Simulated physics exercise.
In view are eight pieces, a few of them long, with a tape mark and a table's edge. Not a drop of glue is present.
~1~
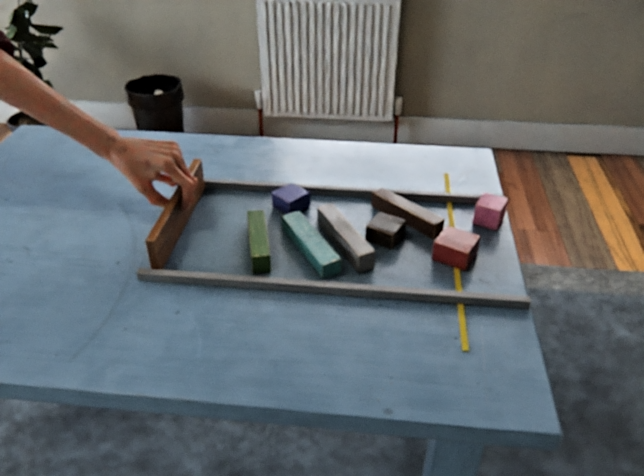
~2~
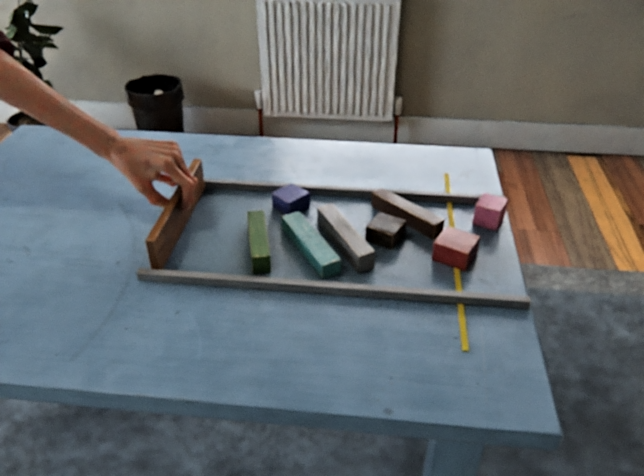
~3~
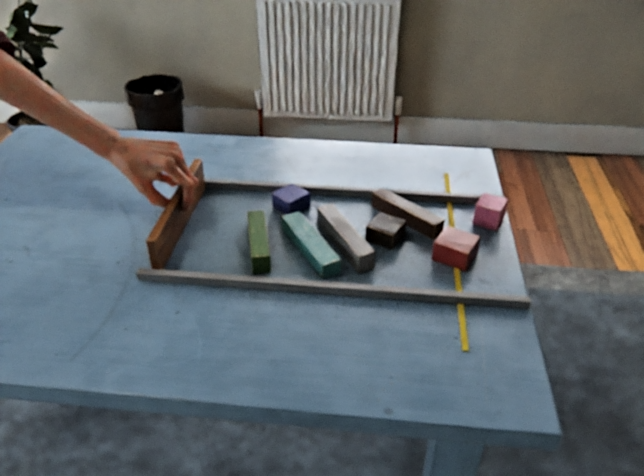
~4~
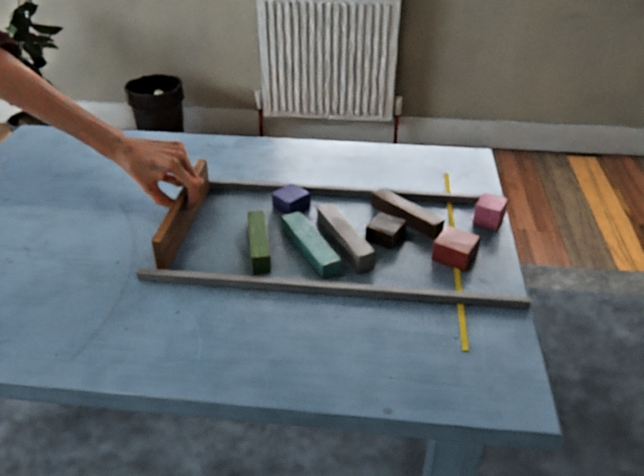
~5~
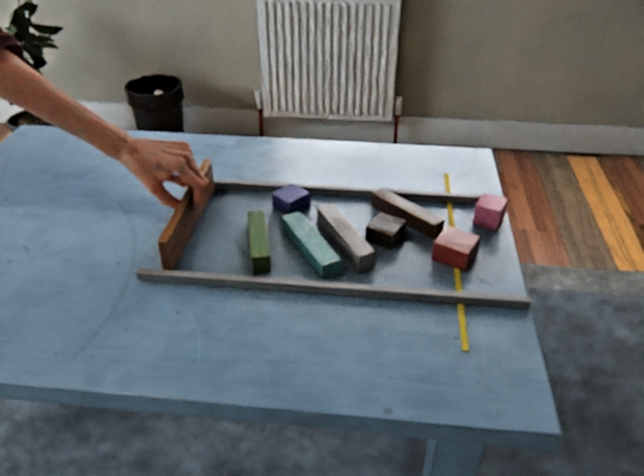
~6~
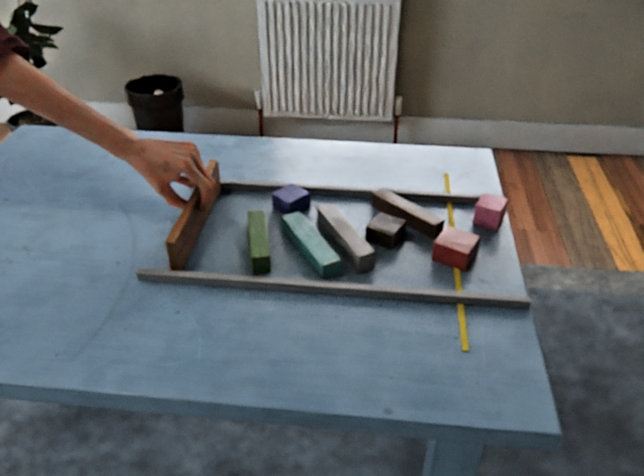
A hand reaches in from the left and grips an upright wooden board between two thin rails on a blue table, seen from above at an angle in a room with a white radiator. Between the rails, green, teal, purple, grey, brown and black blocks lead to red and pink ones near a yellow strip at right. The hand slides the board slightly rightward while the blocks and camera stay still.
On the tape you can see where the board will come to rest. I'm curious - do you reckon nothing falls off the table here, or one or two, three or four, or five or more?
I'd say three or four fall off.
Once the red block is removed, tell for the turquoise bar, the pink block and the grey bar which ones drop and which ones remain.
Outcome for the turquoise bar: It stays; for the pink block: It drops; for the grey bar: It stays.
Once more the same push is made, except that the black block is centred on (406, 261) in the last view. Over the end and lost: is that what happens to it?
Note - black block not retained.
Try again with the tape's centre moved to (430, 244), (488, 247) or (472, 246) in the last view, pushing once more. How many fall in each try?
The counts come to 0, then 5, then 5.
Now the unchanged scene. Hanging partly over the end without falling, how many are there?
The number would be 0.
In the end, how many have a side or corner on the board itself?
2 of them.
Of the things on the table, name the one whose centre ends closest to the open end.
The grey bar.
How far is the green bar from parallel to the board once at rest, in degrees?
The angle is some 0°.
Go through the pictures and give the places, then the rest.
In the first frame, pink block (490, 211); red block (456, 248); brown bar (407, 212); board (179, 211); tape (454, 245).
In the second frame, red block (456, 248); grey bar (345, 237).
In the third frame, brown bar (407, 213); black block (386, 231).
In the fourth frame, pink block (490, 212); green bar (259, 240).
In the fifth frame, red block (456, 248); board (190, 212).
In the sixth frame, pink block (490, 212); red block (456, 248); brown bar (407, 213); board (196, 212); tape (454, 245).
Soon after, none off yet; pink block at rest near (490, 212); red block at rest near (456, 248); brown bar at rest near (407, 213).
By the end, the number that fall off is three or four; fallen, black block, brown bar, red block and pink block.
